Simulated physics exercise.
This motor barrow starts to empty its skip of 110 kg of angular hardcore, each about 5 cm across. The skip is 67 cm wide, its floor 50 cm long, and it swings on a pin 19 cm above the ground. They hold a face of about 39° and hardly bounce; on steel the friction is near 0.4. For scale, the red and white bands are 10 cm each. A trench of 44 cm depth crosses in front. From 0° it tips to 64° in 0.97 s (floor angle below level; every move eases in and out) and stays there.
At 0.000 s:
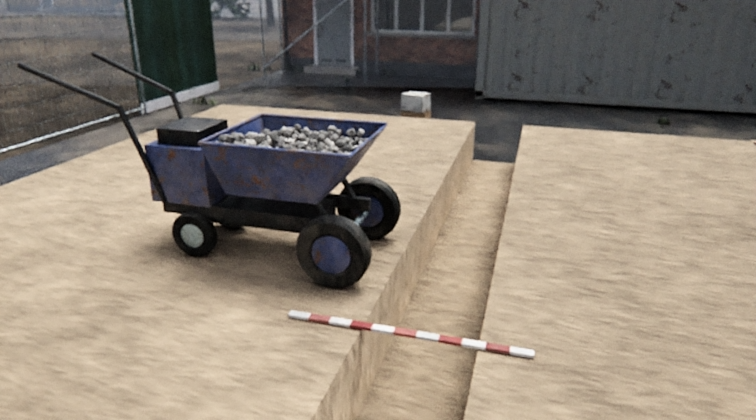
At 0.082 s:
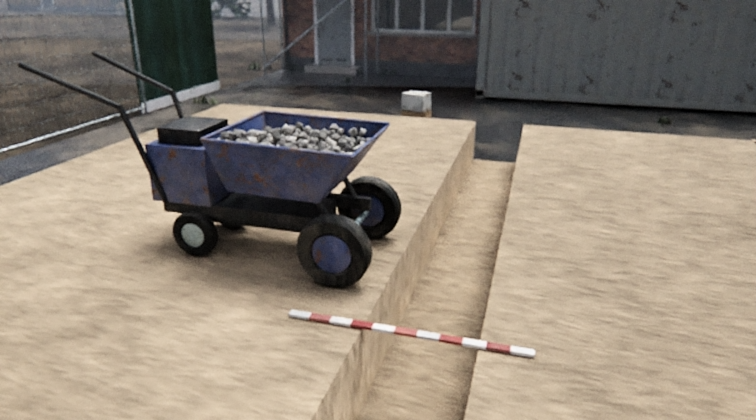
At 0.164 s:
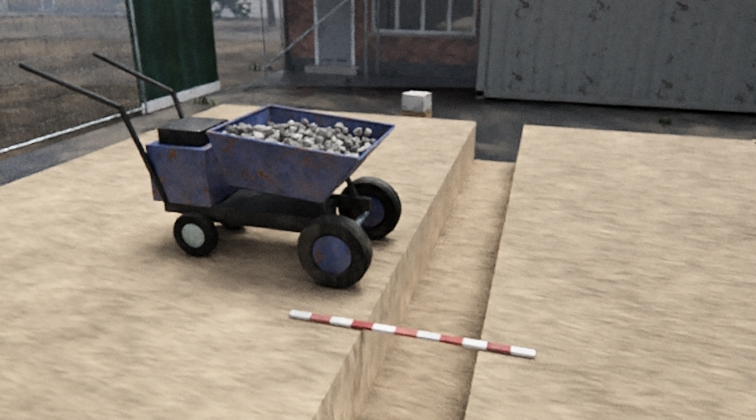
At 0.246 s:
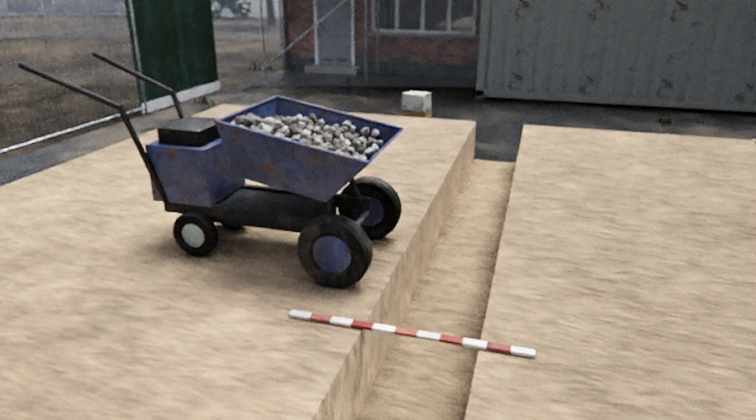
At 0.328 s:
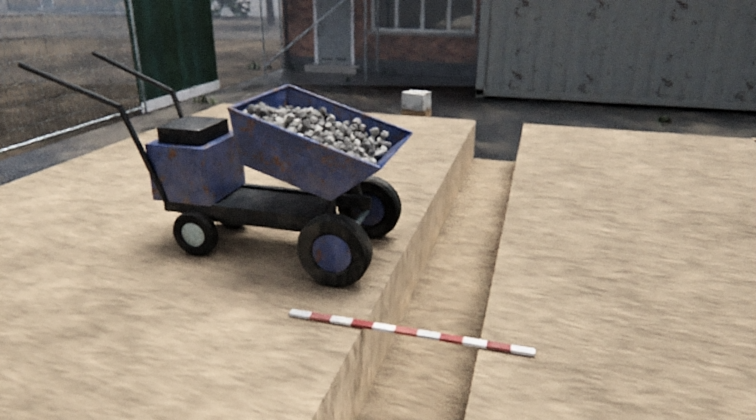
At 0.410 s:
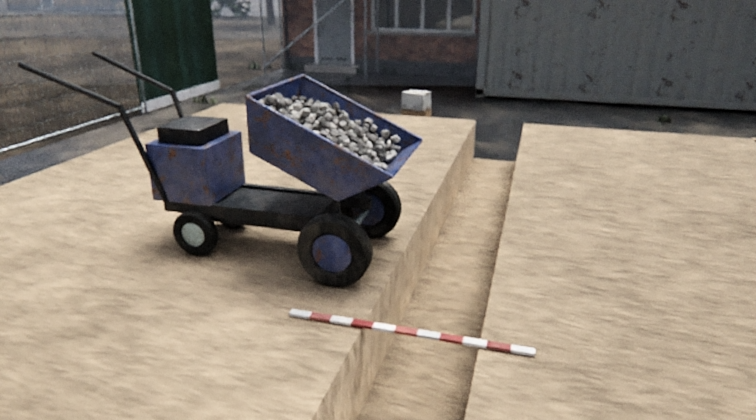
A blue motor barrow loaded with grey stones stood beside a trench with a red and white pole across it, and its skip slowly tilted forward to the right, its back end rising.
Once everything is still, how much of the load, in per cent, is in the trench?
About 35 per cent.
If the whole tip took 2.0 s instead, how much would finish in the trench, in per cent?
It would be near 35 per cent.
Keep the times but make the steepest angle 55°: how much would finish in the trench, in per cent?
In that case some 15 per cent.
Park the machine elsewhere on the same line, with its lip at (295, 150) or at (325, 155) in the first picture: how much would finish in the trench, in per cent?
First some 45, then 45 per cent.
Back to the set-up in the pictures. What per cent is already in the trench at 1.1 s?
Some 15 per cent.
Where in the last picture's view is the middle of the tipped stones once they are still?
Around (473, 340).
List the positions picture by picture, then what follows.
In the first picture, lip at (349, 157), floor tilted 0°, highest stones at (305, 135).
In the second picture, lip at (351, 157), floor tilted 1°, highest stones at (304, 133); the stones move at 0.3 m/s on average.
In the third picture, lip at (358, 159), floor tilted 5°, highest stones at (294, 128); the stones move at 0.5 m/s on average.
In the fourth picture, lip at (368, 163), floor tilted 10°, highest stones at (286, 122); the stones move at 0.7 m/s on average.
In the fifth picture, the skip is at 17°, its lip at (380, 169); the top of the load is at (289, 113); the stones move at 0.8 m/s on average.
In the sixth picture, the skip is at 25°, its lip at (392, 177); the top of the load is at (298, 104); the stones move at 0.9 m/s on average.
After 0.7 s the floor is at 54°; 100 % in the skip; the foremost stones are at (422, 197).
After 1.1 s the floor is at 64°; 86 % in the skip, 13 % in the trench, 1 % past the trench; the foremost stones are at (500, 273).
After 1.4 s the floor is at 64°; 65 % in the skip, 23 % in the trench, 11 % past the trench; the foremost stones are at (576, 305).
After 3.4 s the floor is at 64°; 54 % in the skip, 35 % in the trench, 12 % past the trench; the foremost stones are at (606, 299).
